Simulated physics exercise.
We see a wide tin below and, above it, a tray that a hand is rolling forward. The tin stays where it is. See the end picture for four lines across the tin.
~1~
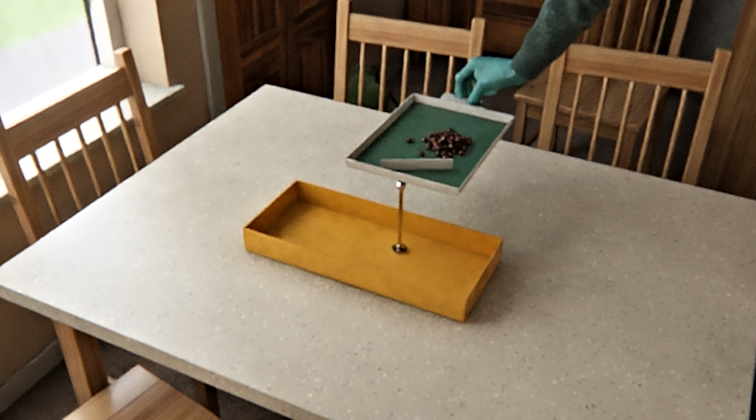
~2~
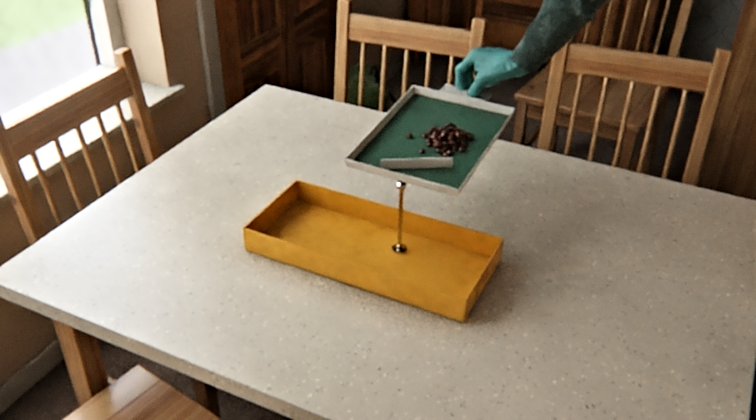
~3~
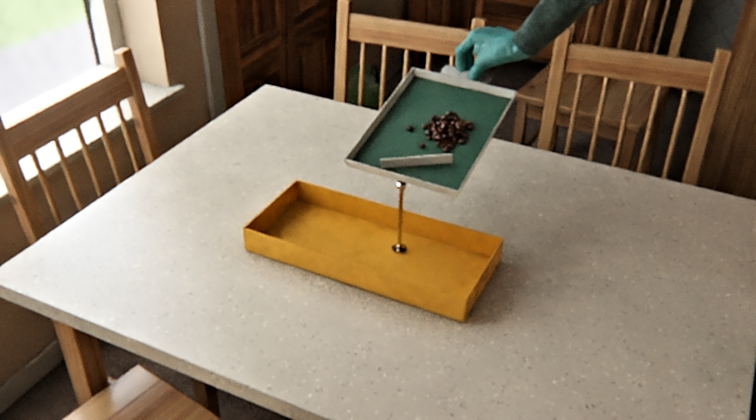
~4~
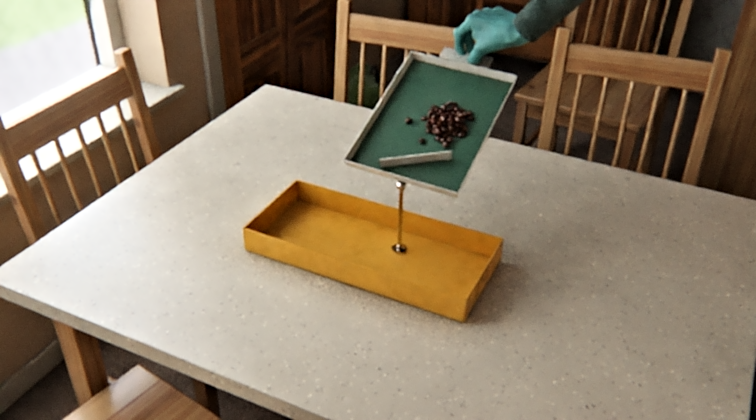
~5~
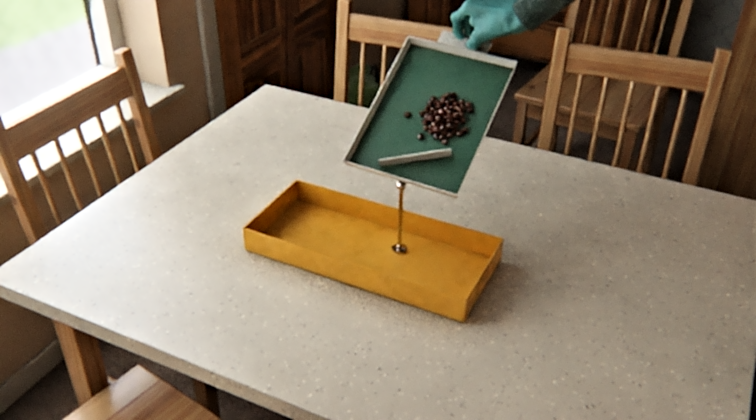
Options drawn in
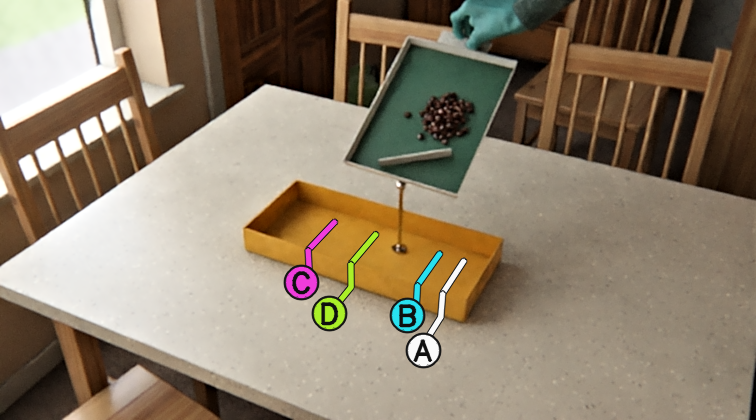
The video shows a gloved hand gripping the far edge of a green tray holding a pile of dark chocolate drops, raising that edge so the tray tilts steadily forward above a wide yellow tin on a table.
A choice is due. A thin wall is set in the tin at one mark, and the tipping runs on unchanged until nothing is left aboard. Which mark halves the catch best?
Use line D.
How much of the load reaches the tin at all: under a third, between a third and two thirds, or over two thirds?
About that: Over two thirds.
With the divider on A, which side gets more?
The left side.
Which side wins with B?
The left side.
On the marked copy, line A crosses the front rim at (443, 292); line B crosses the front rim at (417, 284); line C crosses the front rim at (308, 249); line D crosses the front rim at (351, 263).
If A is chosen, of what is caught, the whole lot on the left of the divider, none at all on the right.
If B is chosen, of what is caught, the bulk on the left of the divider, a small share on the right.
If C is chosen, of what is caught, none at all on the left of the divider, the whole lot on the right.
If D is chosen, of what is caught, close to half on the left of the divider, close to half on the right.
